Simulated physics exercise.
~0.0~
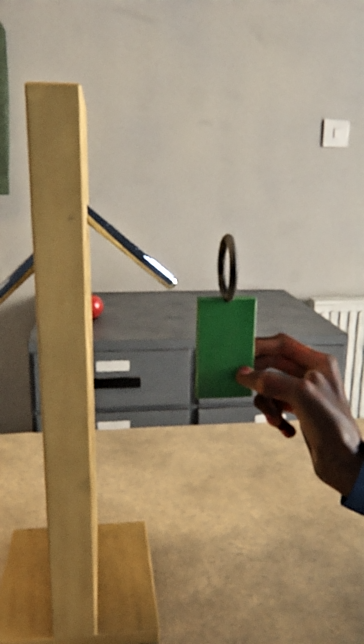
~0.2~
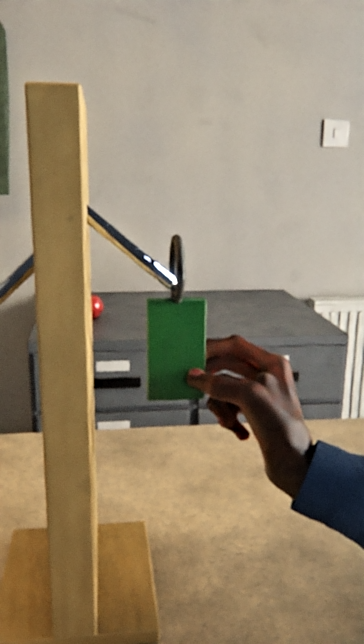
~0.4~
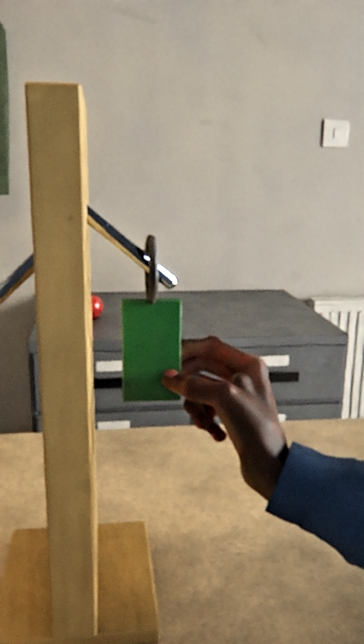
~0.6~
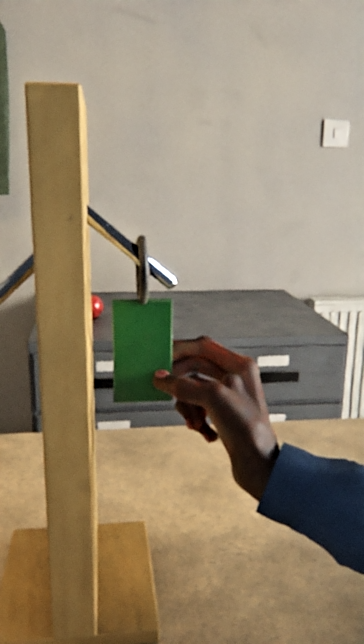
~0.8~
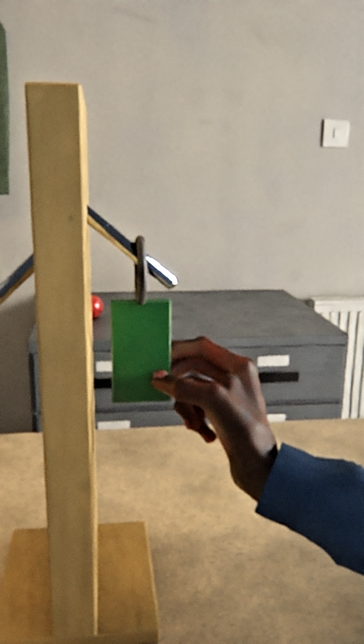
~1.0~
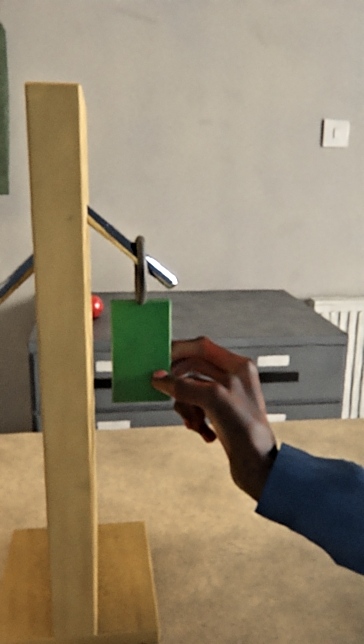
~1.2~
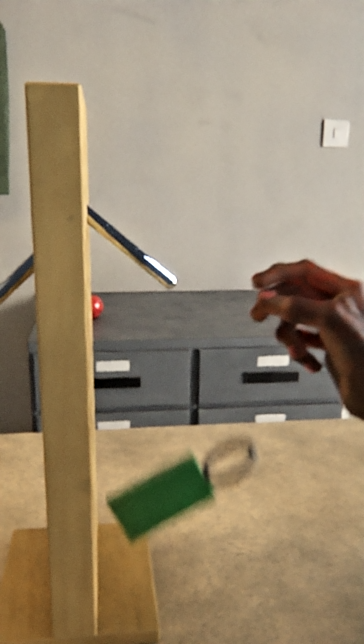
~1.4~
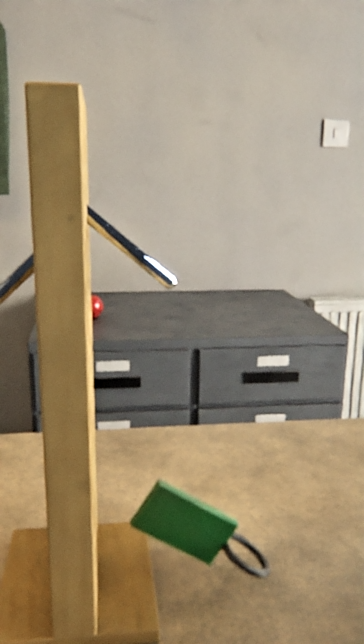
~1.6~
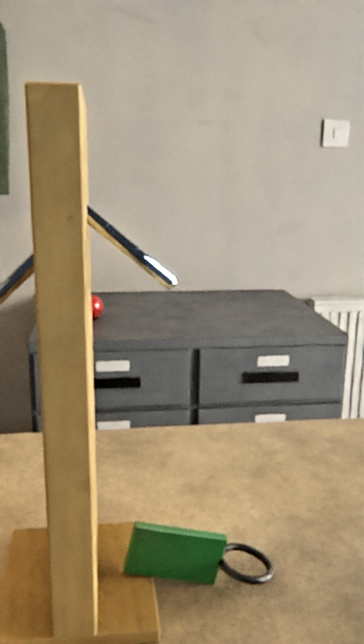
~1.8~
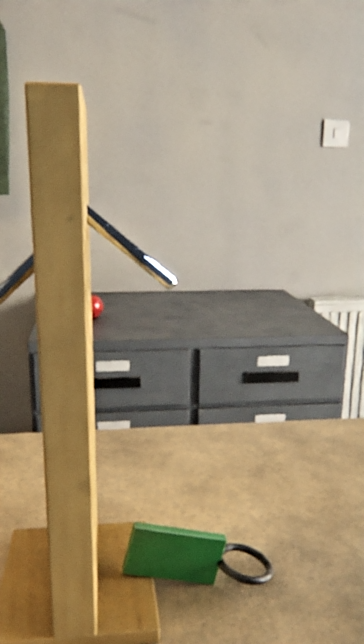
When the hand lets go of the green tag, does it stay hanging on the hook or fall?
It falls. The green tag drops from the hook and ends up lying at the foot of the wooden stand.
